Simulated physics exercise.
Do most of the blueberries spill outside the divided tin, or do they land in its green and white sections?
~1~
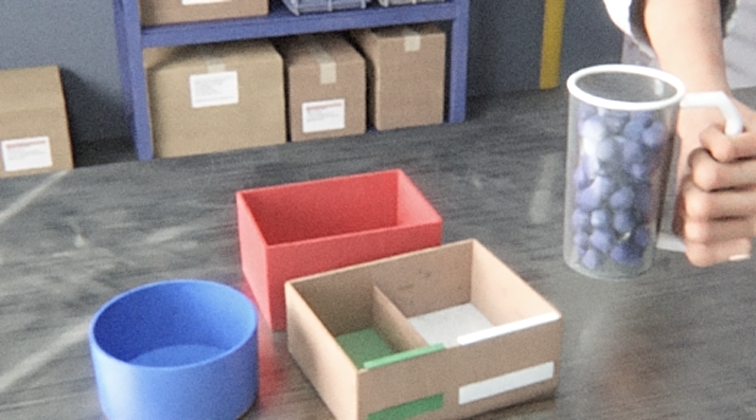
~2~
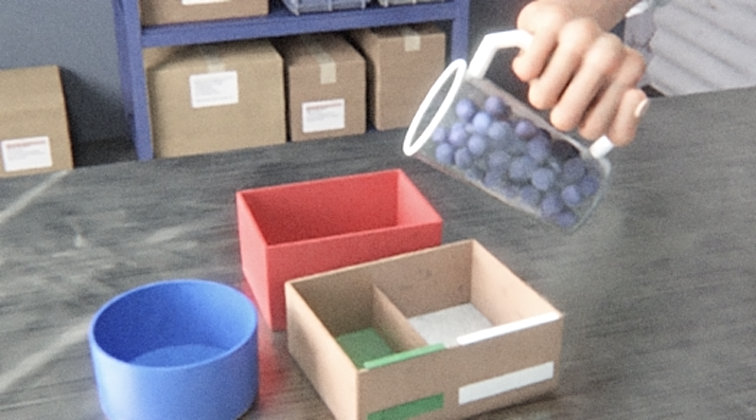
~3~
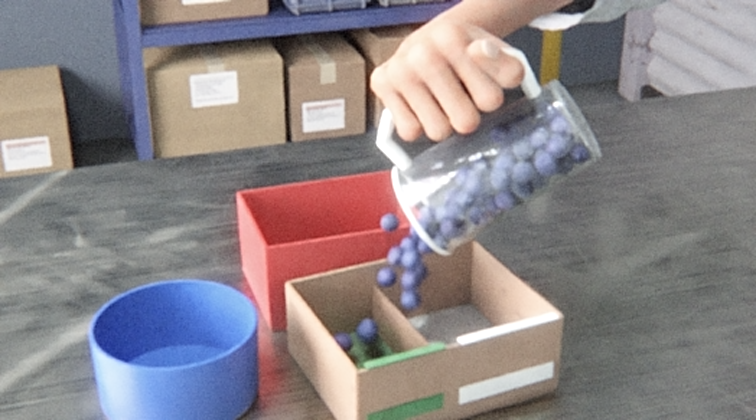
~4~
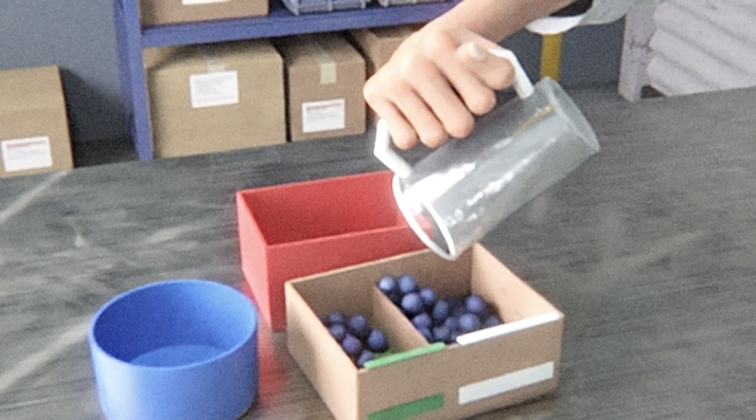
They land in the green and white sections, with a good share of the blueberries in each. The blue dish and the red tin do not get a notable share.
In the video, a hand moves a clear cup of blueberries left above a divided cardboard tin and tips it over, pouring them out. The cup ends empty, with berries in both the green and white sections, while the blue dish stays empty.
